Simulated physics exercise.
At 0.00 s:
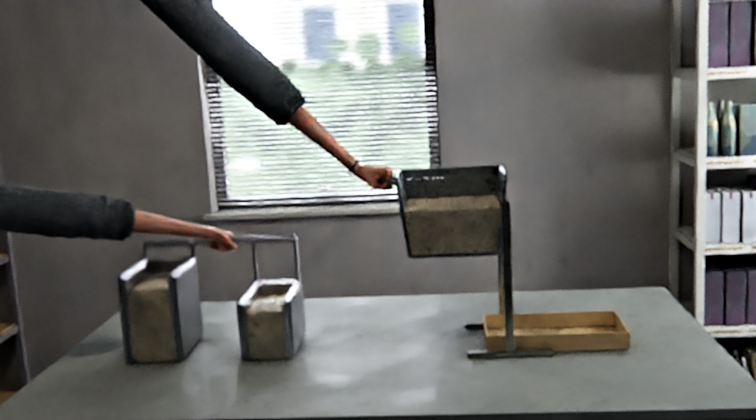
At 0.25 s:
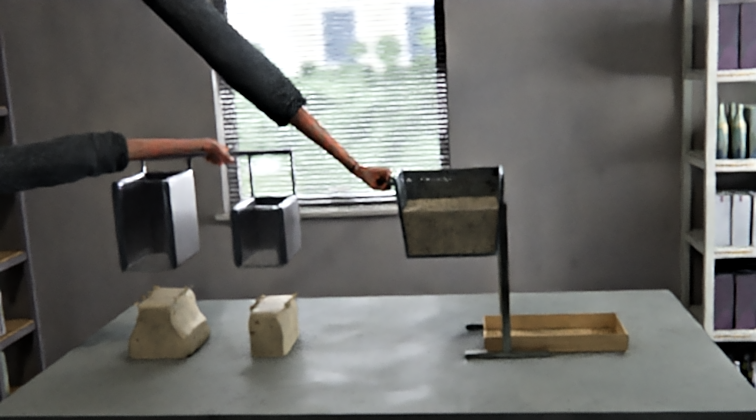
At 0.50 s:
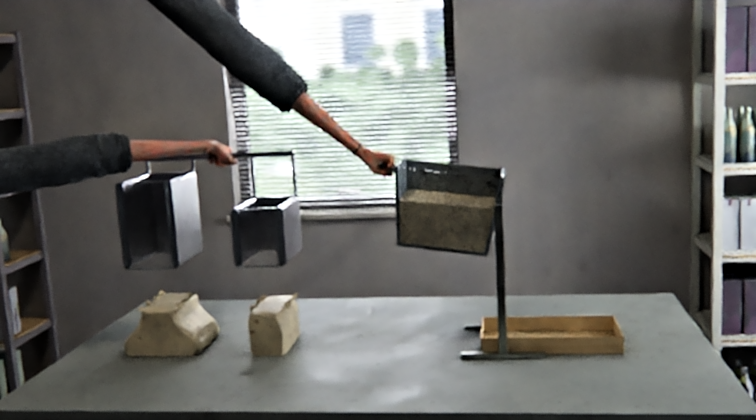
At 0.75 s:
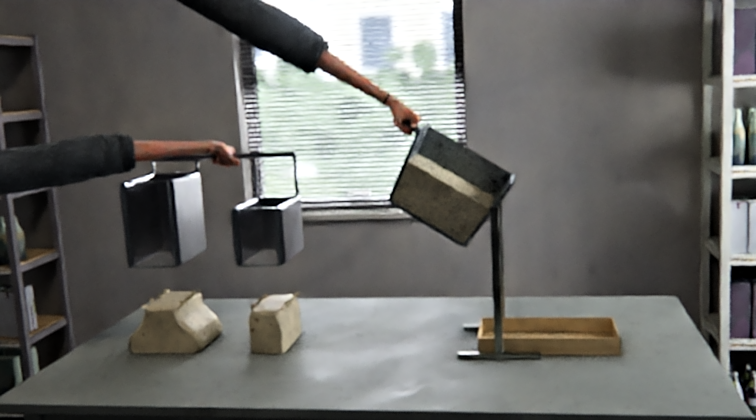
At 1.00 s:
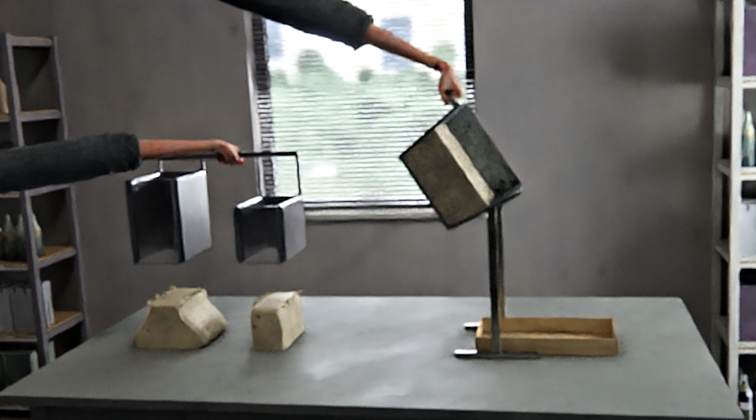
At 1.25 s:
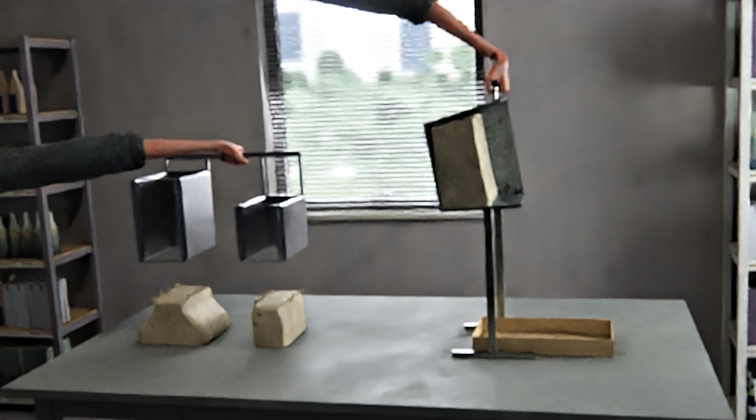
Two open metal moulds lift off blocks of thick porridge, the taller slumping, before a hand tilts a tub steeply rightward.
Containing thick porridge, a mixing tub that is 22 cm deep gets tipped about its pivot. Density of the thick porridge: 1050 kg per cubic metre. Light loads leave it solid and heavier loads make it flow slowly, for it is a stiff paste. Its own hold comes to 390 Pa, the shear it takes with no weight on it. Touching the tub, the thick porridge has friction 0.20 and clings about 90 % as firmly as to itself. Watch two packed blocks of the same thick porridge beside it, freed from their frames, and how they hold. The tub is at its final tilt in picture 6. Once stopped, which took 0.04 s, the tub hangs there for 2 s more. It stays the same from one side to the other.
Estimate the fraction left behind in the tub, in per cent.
I would say 74 %.
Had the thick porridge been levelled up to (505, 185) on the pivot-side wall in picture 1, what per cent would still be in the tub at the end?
It would be close to 50 percent.
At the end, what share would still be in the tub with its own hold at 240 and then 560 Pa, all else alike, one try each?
Try one gives 60 per cent, try two gives 100 per cent.
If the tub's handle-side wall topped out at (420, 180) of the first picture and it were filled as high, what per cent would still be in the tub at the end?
The tub would end up holding some 100 % of it.
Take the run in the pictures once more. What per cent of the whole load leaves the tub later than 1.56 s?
I'd say close to 20 in a hundred.
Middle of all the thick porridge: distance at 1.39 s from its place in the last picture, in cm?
Some 4 cm.
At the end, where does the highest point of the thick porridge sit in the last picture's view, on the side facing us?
I'd say it peaks at roughly (489, 167) in the last picture.
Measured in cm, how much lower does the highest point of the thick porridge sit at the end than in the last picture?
About 14 cm.
By 1.39 s, the tub is at 81 degrees and holds 100 %.
By 1.56 s, the tub is at 81 degrees and holds 95 %.
By 1.73 s, the tub is at 81 degrees and holds 83 %.
By 1.90 s, the tub is at 81 degrees and holds 76 %.
By 3.25 s, at the end, the tub is at 81 degrees and holds 74 %.
